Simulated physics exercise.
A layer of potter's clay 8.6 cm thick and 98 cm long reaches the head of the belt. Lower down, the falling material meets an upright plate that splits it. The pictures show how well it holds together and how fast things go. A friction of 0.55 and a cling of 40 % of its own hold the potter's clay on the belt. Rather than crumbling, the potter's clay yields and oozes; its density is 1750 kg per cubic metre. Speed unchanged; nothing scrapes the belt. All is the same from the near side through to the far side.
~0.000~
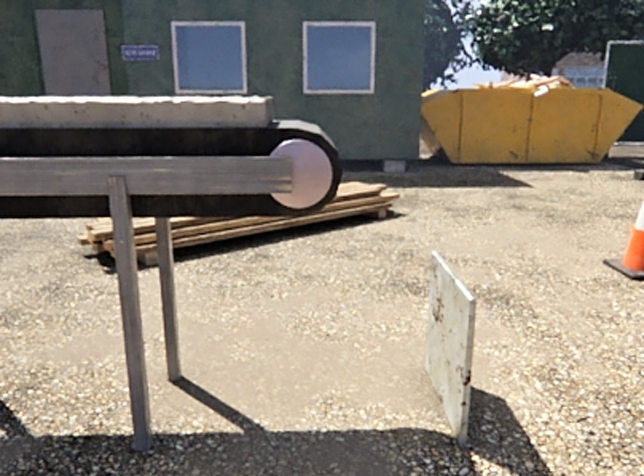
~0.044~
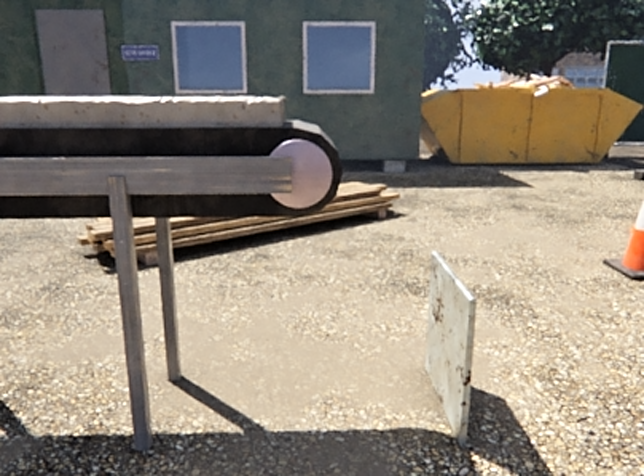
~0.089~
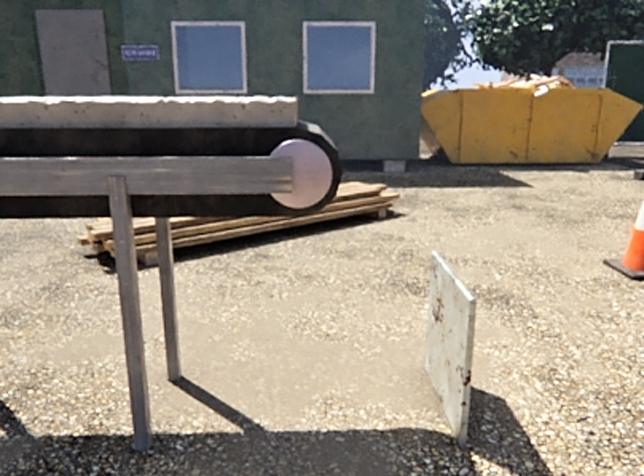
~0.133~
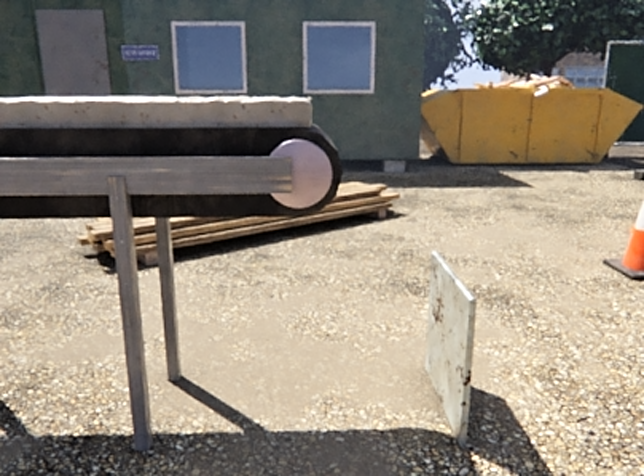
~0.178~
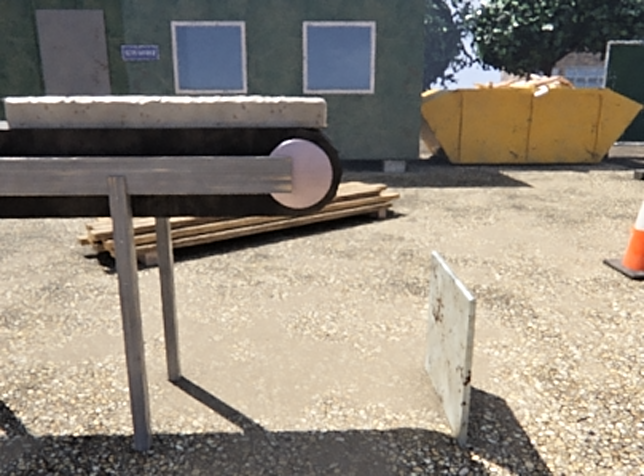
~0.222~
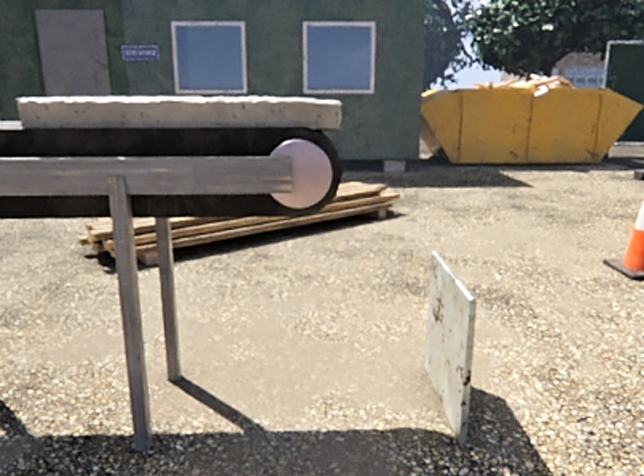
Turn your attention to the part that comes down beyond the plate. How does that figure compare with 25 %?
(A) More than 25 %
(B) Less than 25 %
B, less than 25 %.
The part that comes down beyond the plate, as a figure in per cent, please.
0 per cent.
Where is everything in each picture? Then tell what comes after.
Foremost bit of the potter's clay at (265, 120), in the first picture.
Foremost bit of the potter's clay at (280, 100), in the second picture.
Foremost bit of the potter's clay at (295, 124), in the third picture.
Foremost bit of the potter's clay at (310, 109), 4 % of it past the top of the roller, in one piece, in the fourth picture.
Foremost bit of the potter's clay at (325, 107), 9 % of it past the top of the roller, in one piece, in the fifth picture.
Foremost bit of the potter's clay at (341, 111), 14 % of it past the top of the roller, in one piece, in the sixth picture.
After 0.49 s, 0 % is beyond the plate's line.
After 0.80 s, 0 % is beyond the plate's line.
After 1.12 s, 0 % is beyond the plate's line.
After 1.44 s, 0 % is beyond the plate's line.
After 2.63 s, 0 % is beyond the plate's line.
